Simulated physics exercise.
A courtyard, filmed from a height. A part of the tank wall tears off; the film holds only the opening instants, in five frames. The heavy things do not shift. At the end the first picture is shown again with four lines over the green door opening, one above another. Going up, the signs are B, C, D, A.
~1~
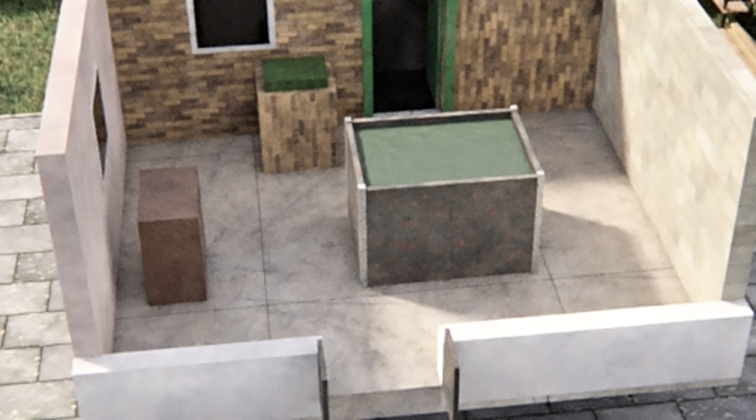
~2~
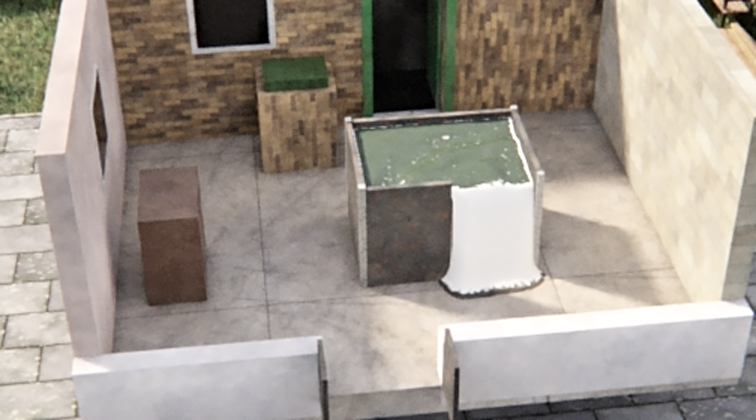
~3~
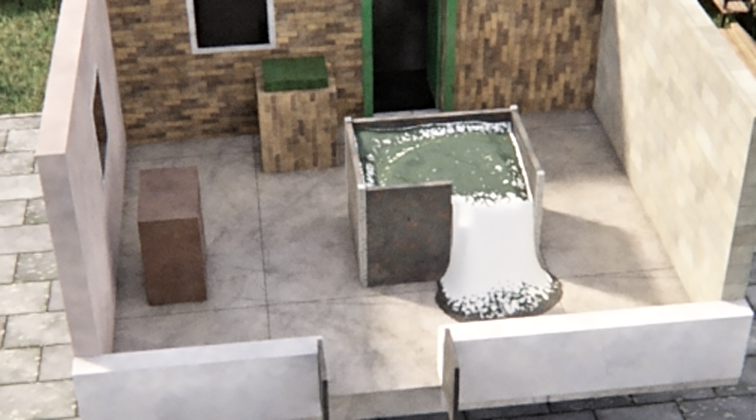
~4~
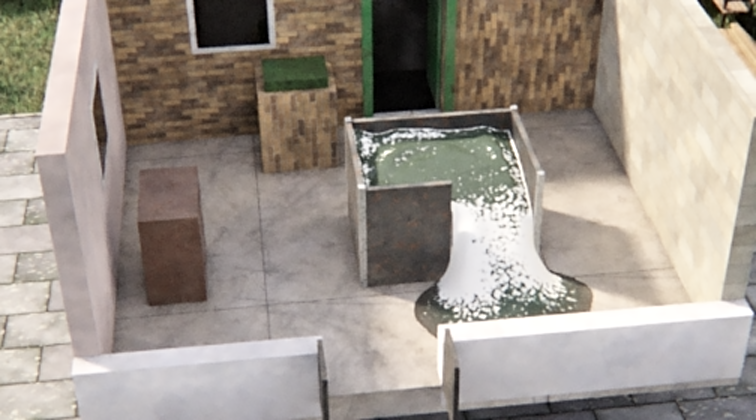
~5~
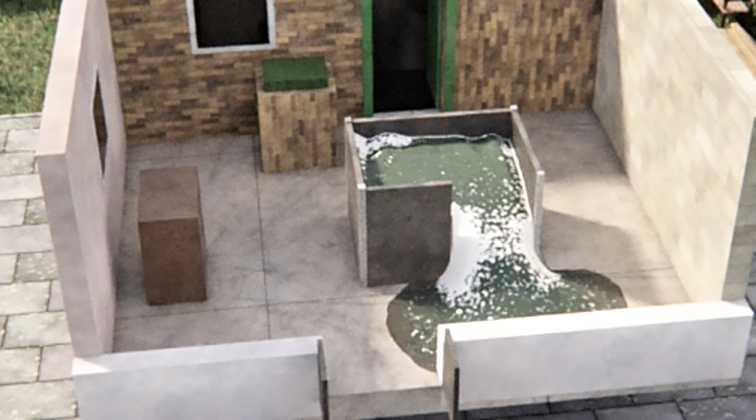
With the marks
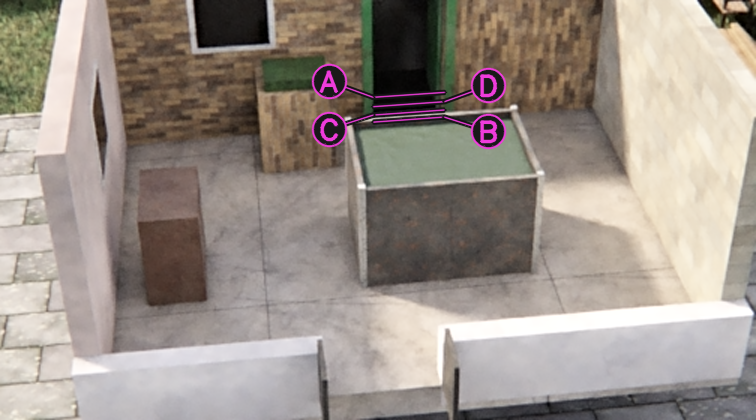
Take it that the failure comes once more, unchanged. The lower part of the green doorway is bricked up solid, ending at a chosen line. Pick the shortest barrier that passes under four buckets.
Use mark C.
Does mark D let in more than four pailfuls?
No.
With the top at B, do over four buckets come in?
Yes.
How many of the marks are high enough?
Three of the four.
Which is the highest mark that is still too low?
It is B.
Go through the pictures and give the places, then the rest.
Water in the tank at rest, its middle at (441, 154); foot of the green doorway at (408, 122); open gate at (381, 326), in the first picture.
In the second picture, 1 % of the ground under water, visible out to (539, 272).
In the third picture, 4 % of the ground under water, visible out to (553, 292).
In the fourth picture, 7 % of the ground under water, visible out to (559, 286).
In the fifth picture, 12 % of the ground under water, visible out to (598, 287).
In magenta, A at (409, 94); B at (408, 119); C at (408, 112); D at (408, 104); from the bottom up B, C, D, A.
With A, nothing gets over.
With B, about 11 bucketfuls get in.
With C, a splash gets over, under a bucket.
With D, nothing gets over.
